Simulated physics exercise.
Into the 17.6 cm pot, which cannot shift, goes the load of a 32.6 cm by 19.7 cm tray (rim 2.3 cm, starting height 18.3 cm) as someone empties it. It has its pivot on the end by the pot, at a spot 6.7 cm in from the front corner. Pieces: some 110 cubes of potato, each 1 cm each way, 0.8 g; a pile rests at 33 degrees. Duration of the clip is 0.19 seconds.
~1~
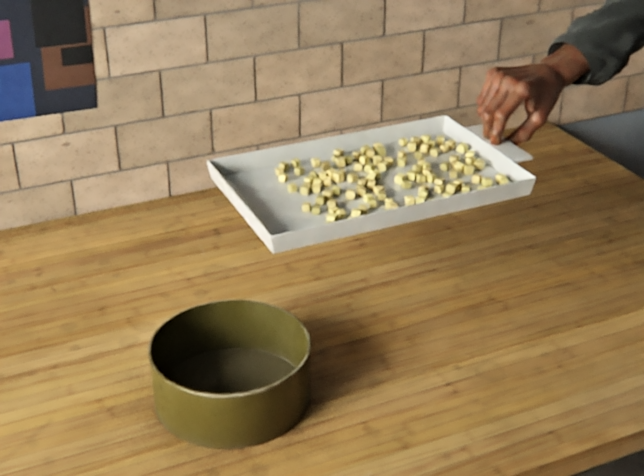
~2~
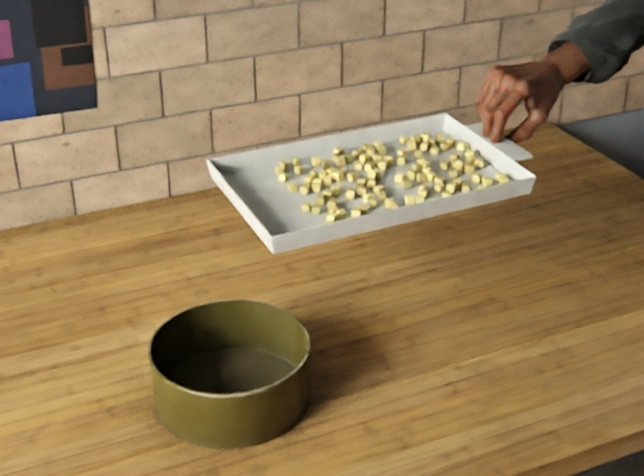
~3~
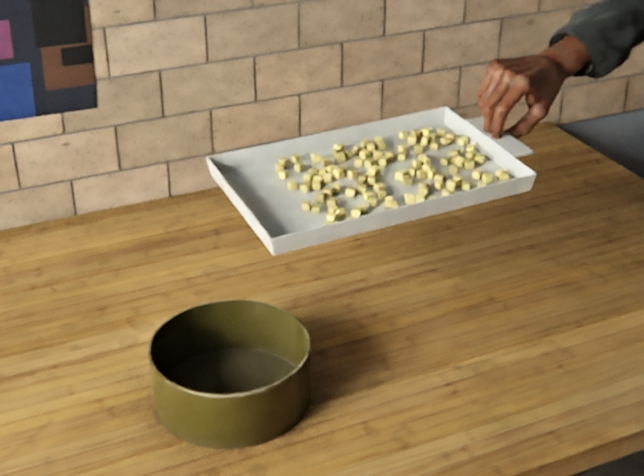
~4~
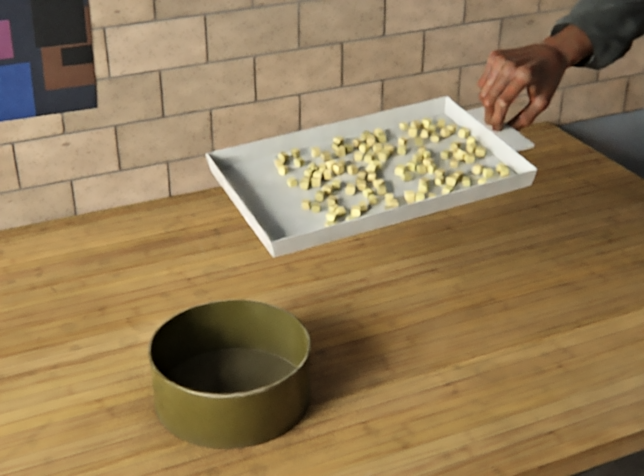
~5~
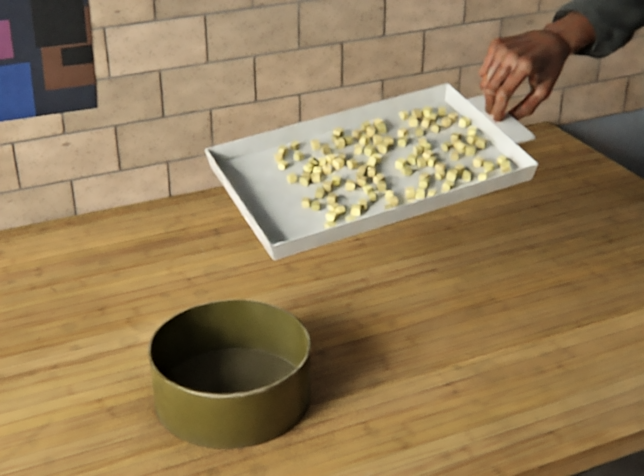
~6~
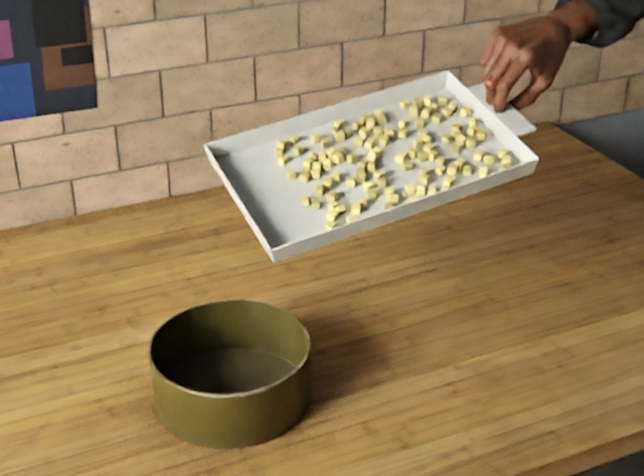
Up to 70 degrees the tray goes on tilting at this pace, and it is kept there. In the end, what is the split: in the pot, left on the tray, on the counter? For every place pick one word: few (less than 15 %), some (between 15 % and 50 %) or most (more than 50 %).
Pot gets some, tray gets some, counter gets some.
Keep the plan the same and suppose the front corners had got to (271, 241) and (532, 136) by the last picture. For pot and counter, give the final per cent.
You'd end with pot at 70 and counter at 5.
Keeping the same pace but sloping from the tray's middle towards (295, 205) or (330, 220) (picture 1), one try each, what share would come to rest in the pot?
35 and 70 %.
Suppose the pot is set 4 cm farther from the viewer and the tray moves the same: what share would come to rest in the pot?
20 per cent.
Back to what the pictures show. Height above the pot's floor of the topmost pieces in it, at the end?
1.0 cm.
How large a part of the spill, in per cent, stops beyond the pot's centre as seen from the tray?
About 30 %.
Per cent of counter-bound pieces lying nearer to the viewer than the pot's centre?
Roughly 100 per cent.
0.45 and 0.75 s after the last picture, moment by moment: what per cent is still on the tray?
100 then 45.
Then, 0.27 s after the last picture, tilt 42 degrees; the tray holds 100 %, the pot 0 %.
Then, 0.45 s after the last picture, tilt 60 degrees; the tray holds 100 %, the pot 0 %.
Then, 0.75 s after the last picture, tilt 70 degrees; the tray holds 45 %, the pot 30 %.
In the end, pot 40 %, tray 30 %, counter 25 %.
